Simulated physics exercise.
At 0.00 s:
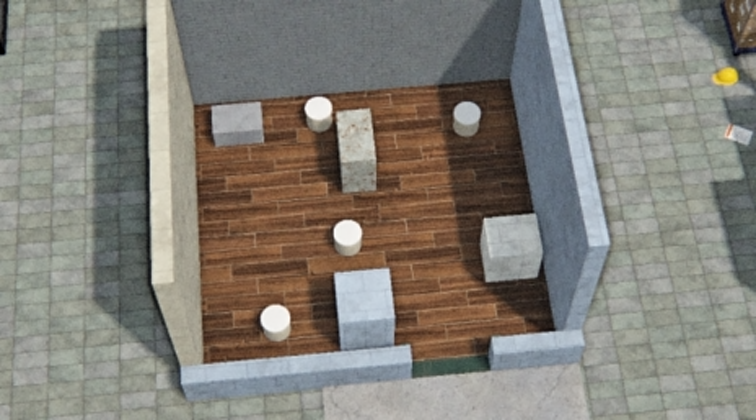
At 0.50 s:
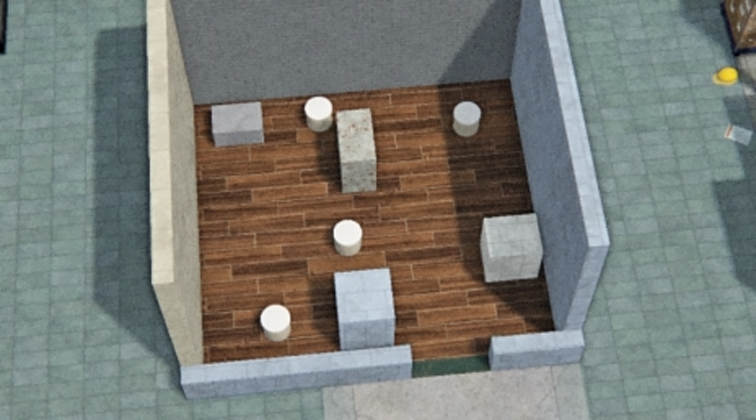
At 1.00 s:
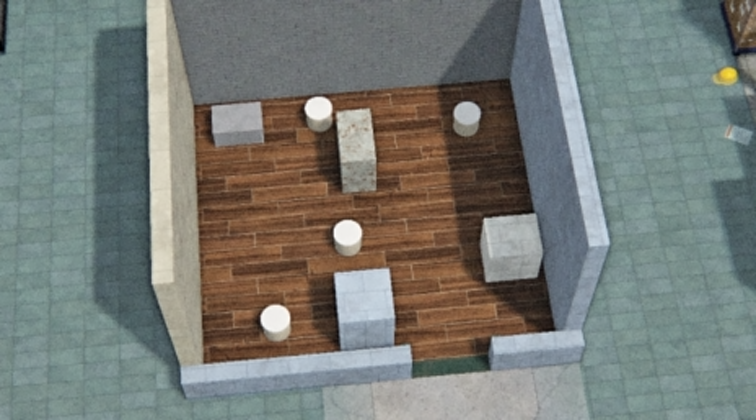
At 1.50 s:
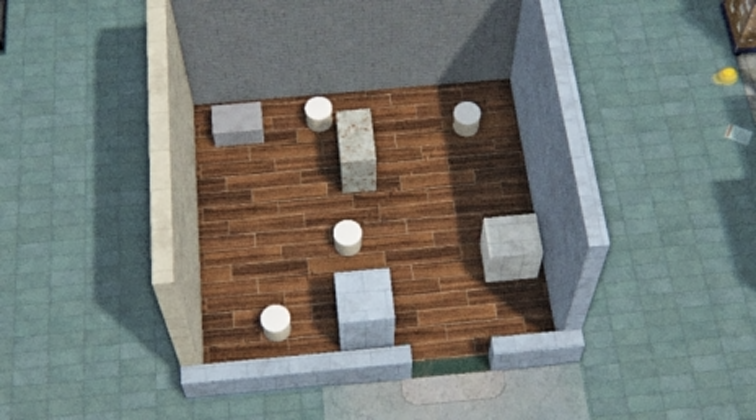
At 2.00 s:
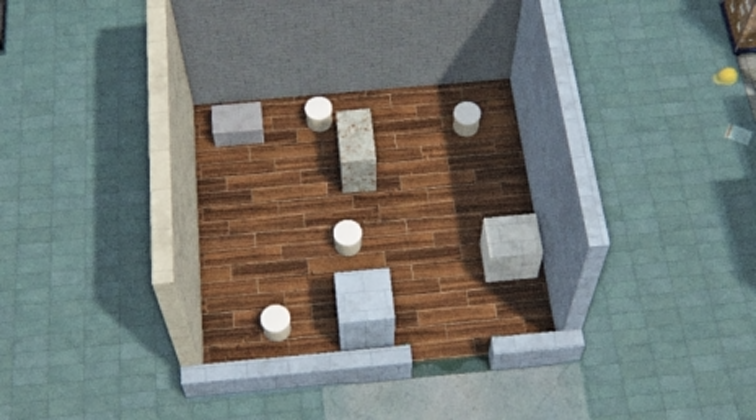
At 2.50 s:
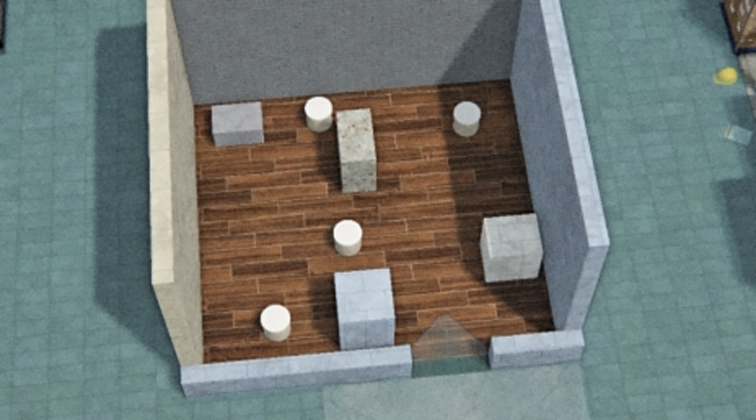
A small roofless shop with a brown wood-plank floor sits amid paving, seen steadily from high above, with grey, cream and pale blue walls and an open doorway at the lower right. Four short round stools and four blocky grey or pale units stand inside, unmoving. Outside, the grey-green paving turns bluish-teal under spreading water, then a small translucent wedge of water enters through the doorway.
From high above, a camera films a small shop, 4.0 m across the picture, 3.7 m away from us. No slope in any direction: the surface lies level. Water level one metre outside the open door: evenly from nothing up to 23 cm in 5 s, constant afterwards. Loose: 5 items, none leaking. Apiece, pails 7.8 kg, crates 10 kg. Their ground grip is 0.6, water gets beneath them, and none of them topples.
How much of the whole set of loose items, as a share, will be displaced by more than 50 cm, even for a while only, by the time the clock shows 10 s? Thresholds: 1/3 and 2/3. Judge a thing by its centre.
It is a small fraction, under a third.
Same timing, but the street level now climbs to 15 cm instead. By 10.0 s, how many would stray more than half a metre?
Under that setup the answer is 0.
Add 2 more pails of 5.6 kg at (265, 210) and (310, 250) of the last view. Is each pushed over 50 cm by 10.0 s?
Order as asked - inside the cutoff and inside the cutoff.
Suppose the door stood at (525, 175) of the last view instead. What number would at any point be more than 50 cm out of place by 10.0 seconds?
The answer then is 1.
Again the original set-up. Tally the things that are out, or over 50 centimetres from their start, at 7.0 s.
By then 0.
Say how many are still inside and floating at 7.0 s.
I'd say 0 of them.
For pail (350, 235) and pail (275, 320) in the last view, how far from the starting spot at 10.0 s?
In turn: 0 cm, 0 cm.
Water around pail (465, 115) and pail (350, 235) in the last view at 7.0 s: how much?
Depth approx. 6 cm / 3 cm.
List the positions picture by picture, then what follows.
A pail at (348, 233), on the bottom; a pail at (275, 318) rests on the ground; 0.0 m2 under water; 0 of 5 have shifted, in the first frame.
A pail at (348, 233), on the bottom; a pail at (275, 318) rests on the ground; water covers 0.0 m2; 0 of 5 have shifted, in the second frame.
A pail at (348, 233), on the bottom; a pail at (275, 318), on the bottom; water covers 0.0 m2; 0 of 5 have shifted, in the third frame.
A pail at (348, 233), on the bottom; a pail at (275, 318), on the bottom; water covers 0.0 m2; 0 of 5 have shifted, in the fourth frame.
A pail at (348, 233), on the bottom; a pail at (275, 318) rests on the ground; 0.0 m2 under water; 0 of 5 have shifted, in the fifth frame.
A pail at (348, 233), on the bottom; a pail at (275, 318) rests on the ground; 0.3 m2 under water; 0 of 5 have shifted, in the sixth frame.
After 3.5 s 0 of 5 are over 50 cm from their spots; 0 afloat.
After 4.5 s 0 of 5 are over 50 cm from their spots; 0 afloat.
After 7.0 s 0 of 5 are over 50 cm from their spots; 0 afloat.
After 10.0 s 1 of 5 are over 50 cm from their spots, and 1 have been at some point; 2 afloat.
